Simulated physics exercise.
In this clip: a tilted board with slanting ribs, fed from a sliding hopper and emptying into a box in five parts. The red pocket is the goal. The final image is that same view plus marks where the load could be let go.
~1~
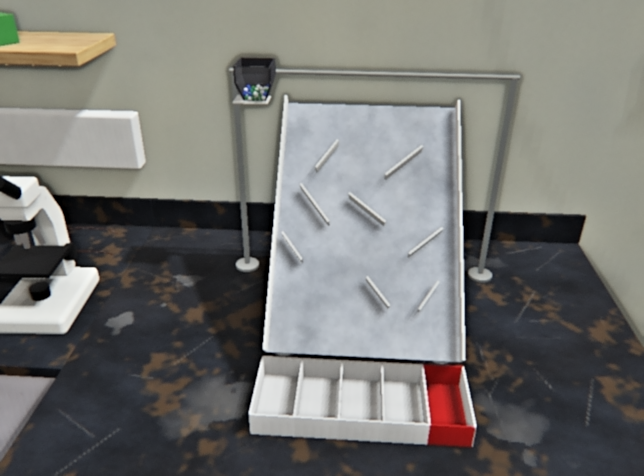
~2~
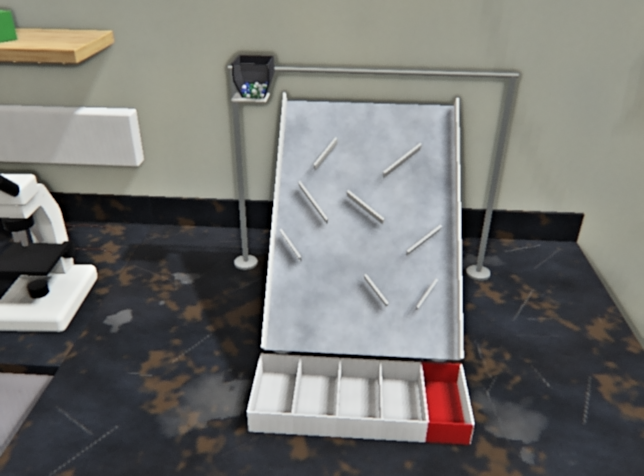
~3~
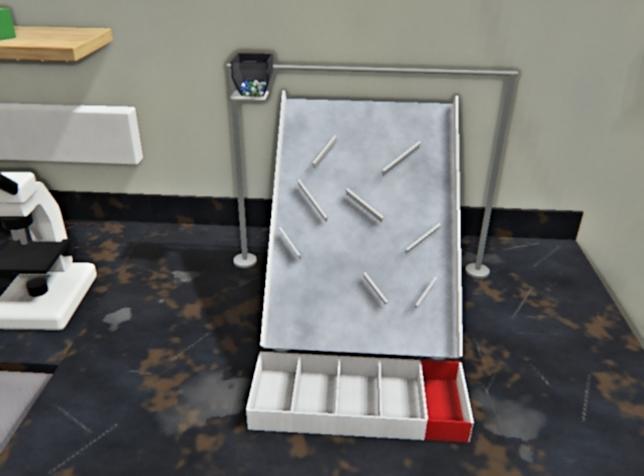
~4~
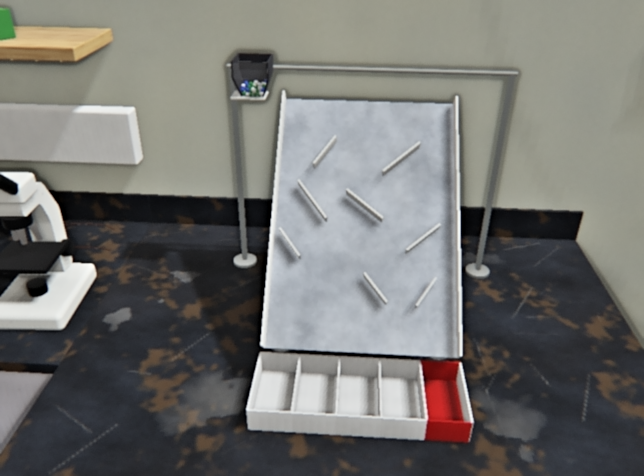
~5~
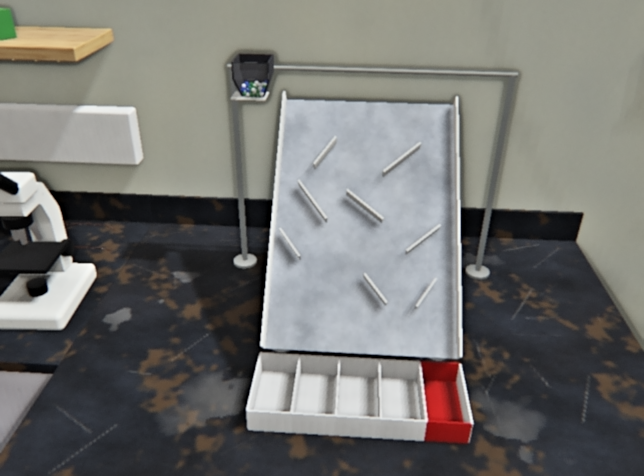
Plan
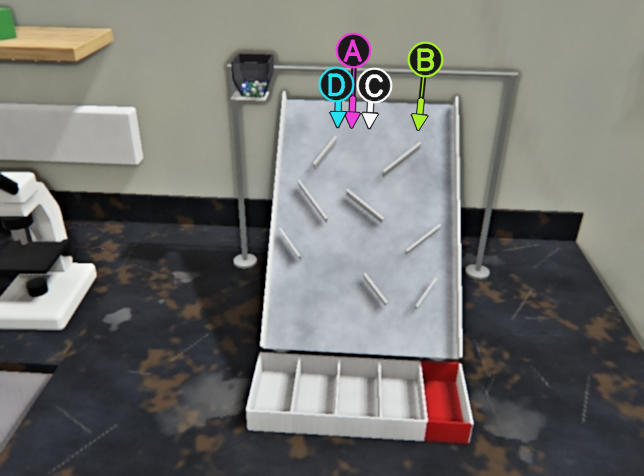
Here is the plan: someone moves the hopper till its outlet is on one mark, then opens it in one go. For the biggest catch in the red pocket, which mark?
Choose B.
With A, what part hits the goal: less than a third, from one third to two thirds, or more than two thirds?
Less than a third.
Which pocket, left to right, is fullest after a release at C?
The fourth.
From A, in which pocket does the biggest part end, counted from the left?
It is the fourth one.
On the marked copy, mark A meets the board at (351, 122); mark B meets the board at (418, 124); mark C meets the board at (369, 122); mark D meets the board at (337, 121).
With A, about a quarter in the red pocket, about two thirds in other pockets, a small part outside the box.
With B, about a third in the red pocket, about half in other pockets, a small part outside the box.
With C, a small part in the red pocket, most in other pockets, a small part outside the box.
With D, a small part in the red pocket, about two thirds in other pockets, a small part outside the box.
